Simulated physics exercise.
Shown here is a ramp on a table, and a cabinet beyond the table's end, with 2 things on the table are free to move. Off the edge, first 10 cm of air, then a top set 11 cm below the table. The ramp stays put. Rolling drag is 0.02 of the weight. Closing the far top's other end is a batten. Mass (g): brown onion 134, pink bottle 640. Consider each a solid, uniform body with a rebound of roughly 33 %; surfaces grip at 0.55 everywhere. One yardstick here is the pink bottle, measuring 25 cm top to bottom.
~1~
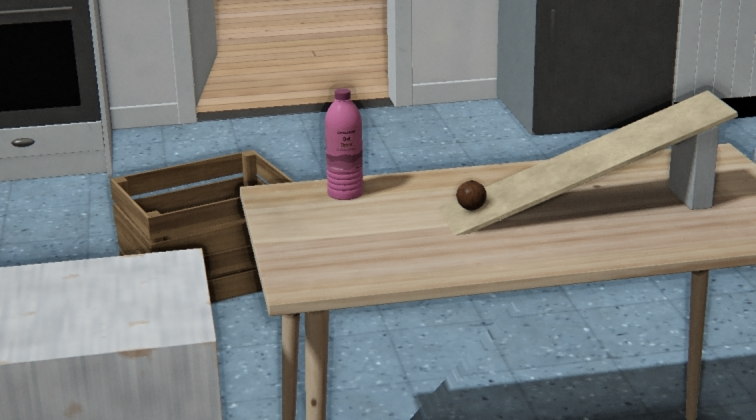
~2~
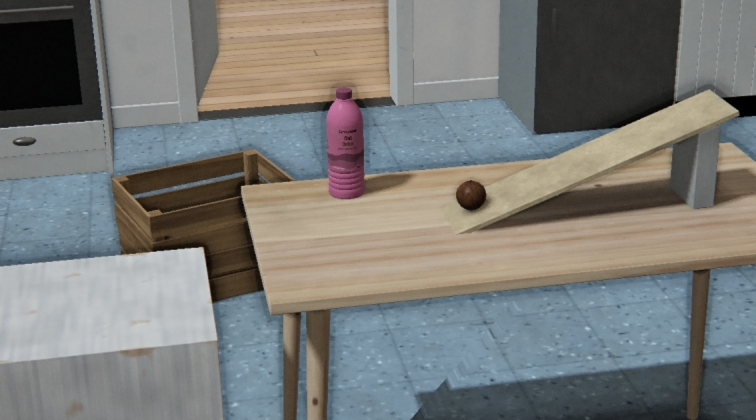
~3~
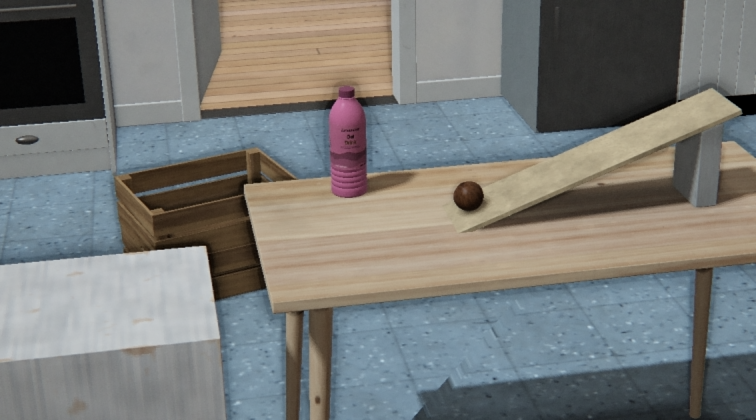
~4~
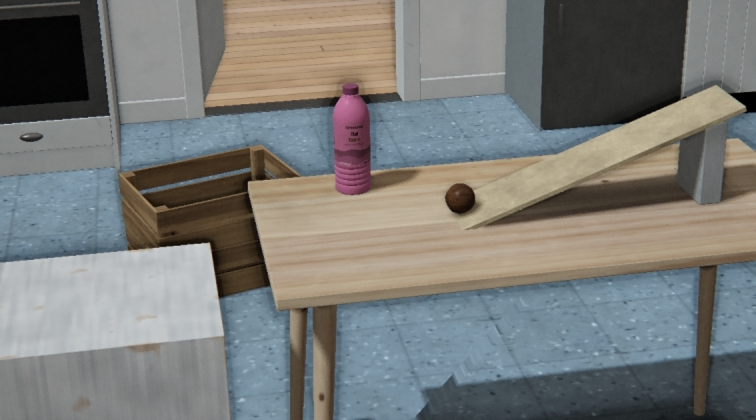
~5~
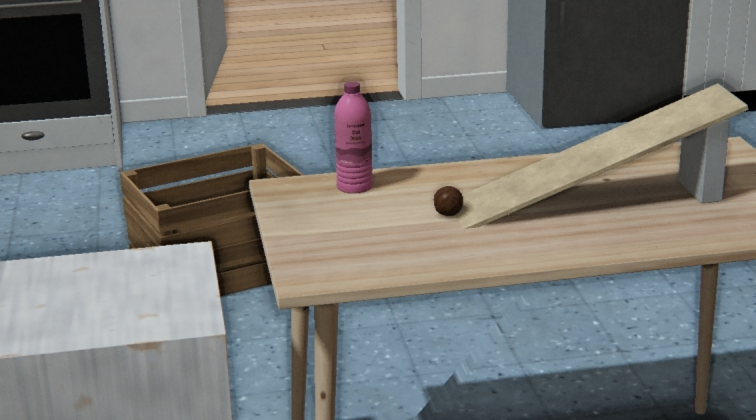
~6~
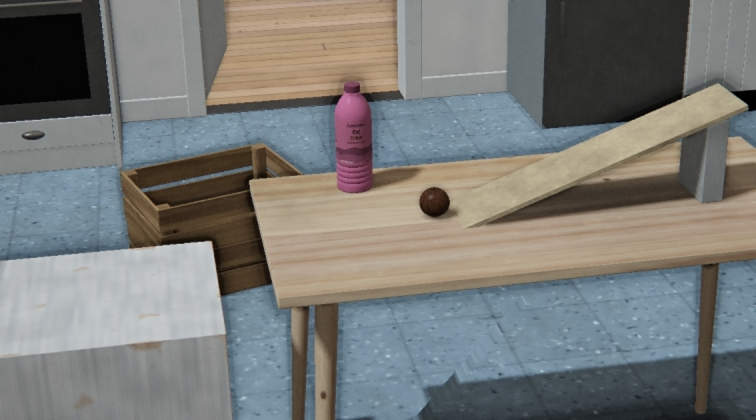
The clip shows a small brown ball at the foot of a wooden ramp on a table, beside a standing pink bottle. The ball barely moves at first, then rolls a short way left across the tabletop, away from the ramp.
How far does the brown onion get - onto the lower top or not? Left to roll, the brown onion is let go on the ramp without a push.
It will sink into the space.
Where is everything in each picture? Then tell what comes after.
In the first picture, 48 cm of run left; brown onion (472, 195); pink bottle (344, 143).
In the second picture, 47 cm of run left; brown onion (471, 195); pink bottle (345, 142).
In the third picture, 46 cm of run left; brown onion (468, 196); pink bottle (348, 141).
In the fourth picture, 43 cm of run left; brown onion (460, 198); pink bottle (352, 138).
In the fifth picture, 41 cm of run left; brown onion (448, 201); pink bottle (353, 137).
In the sixth picture, 37 cm of run left; brown onion (435, 202); pink bottle (354, 136).
Then, 0.30 s on from there, 23 cm of run left; brown onion near (367, 209).
Then, 0.90 s on from there, 3 cm past the table's edge; brown onion near (247, 229).
Then, 1.20 s on from there, down in the gap; brown onion near (298, 384).
Then, 1.40 s on from there, down in the gap.
In the end, down in the gap; pink bottle under 8 cm from the start.
